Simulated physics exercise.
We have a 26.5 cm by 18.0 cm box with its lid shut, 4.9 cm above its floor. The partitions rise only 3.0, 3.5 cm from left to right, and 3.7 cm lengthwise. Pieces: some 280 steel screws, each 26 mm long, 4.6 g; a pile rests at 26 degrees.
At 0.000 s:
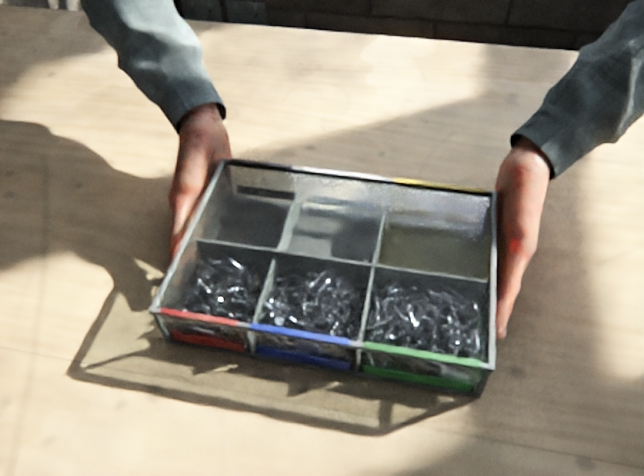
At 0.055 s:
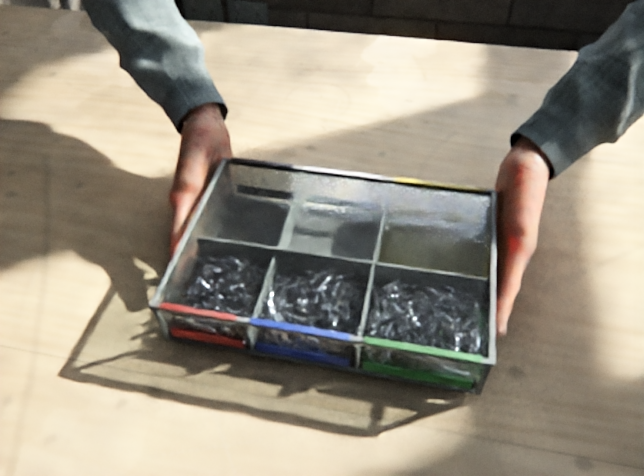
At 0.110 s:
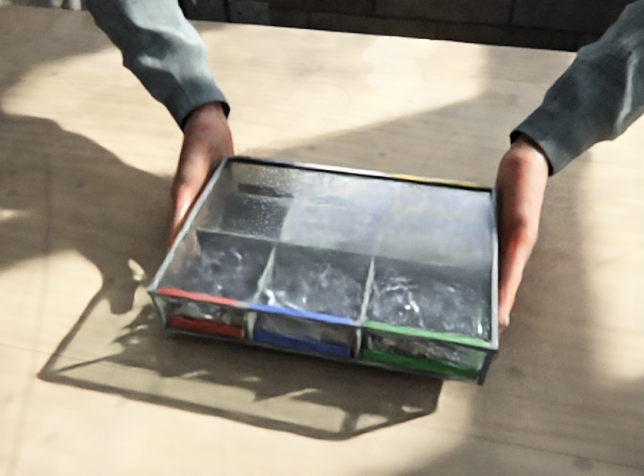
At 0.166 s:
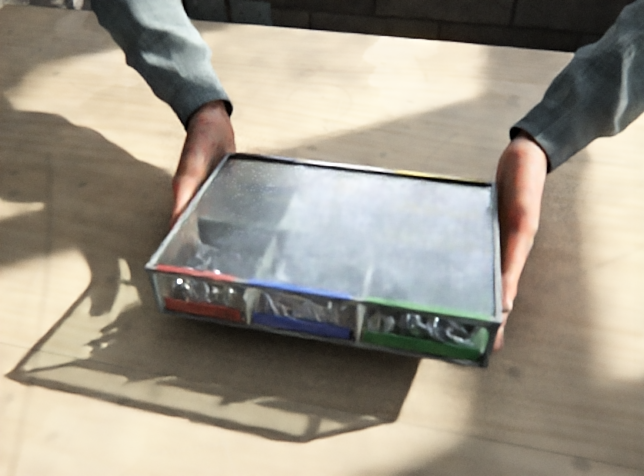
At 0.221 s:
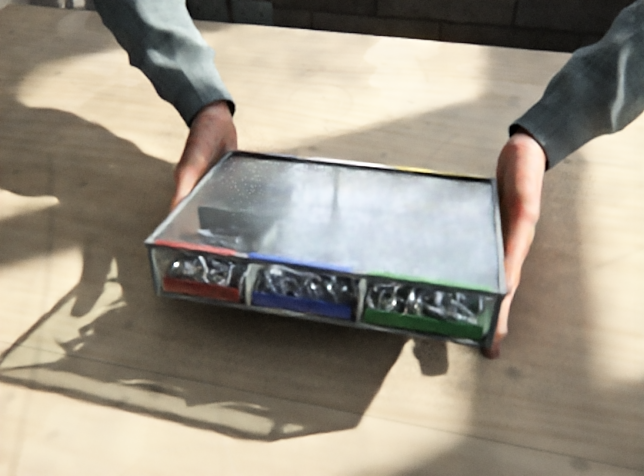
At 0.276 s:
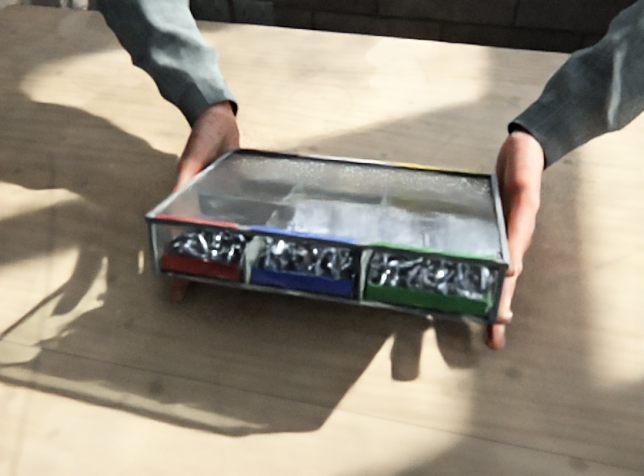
Above a pale wooden table, two hands held a shut clear-lidded box with small metal screws behind its red, blue and green front sections, then raised the front edge, tilting the box backward.
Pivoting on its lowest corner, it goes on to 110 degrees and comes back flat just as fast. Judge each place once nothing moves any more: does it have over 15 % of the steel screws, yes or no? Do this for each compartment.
Red compartment: Yes, blue compartment: Yes, green compartment: Yes, yellow compartment: No, white compartment: No, black compartment: No.
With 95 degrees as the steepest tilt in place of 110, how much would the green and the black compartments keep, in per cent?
The green compartment would hold 30 per cent, the black one 5 per cent.
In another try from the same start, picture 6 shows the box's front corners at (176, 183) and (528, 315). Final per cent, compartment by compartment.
Result - red: 20 %; blue: 35 %; green: 35 %; yellow: 10 %; white: 0 %; black: 0 %.
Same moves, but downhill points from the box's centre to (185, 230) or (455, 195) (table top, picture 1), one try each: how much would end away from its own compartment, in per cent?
I'd put it at about 20 per cent for the first tilt and about 15 per cent for the second.
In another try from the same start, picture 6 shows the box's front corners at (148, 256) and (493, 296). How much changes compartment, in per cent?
Estimate: Around 10 %.
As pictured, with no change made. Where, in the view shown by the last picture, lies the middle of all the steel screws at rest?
When it all comes to rest, the middle is near (331, 290).
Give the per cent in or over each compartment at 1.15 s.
Red = 25, blue = 30, green = 35, yellow = 5, white = 0, black = 5 (per cent).
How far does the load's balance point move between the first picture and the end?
I'd say close to 3.0 cm in total.
After 1.15 s, tilt 109 degrees; red 25 %, blue 30 %, green 35 %, yellow 5 %, black 5 %.
After 1.73 s, tilt 48 degrees; red 25 %, blue 30 %, green 35 %, yellow 5 %, black 5 %.
Then, at 2.37 s, tilt 0 degrees; red 25 %, blue 30 %, green 30 %, yellow 5 %, black 5 %.
In the end, at 2.9 s, red 25 %, blue 30 %, green 30 %, yellow 5 %, white 0 %, black 5 %.
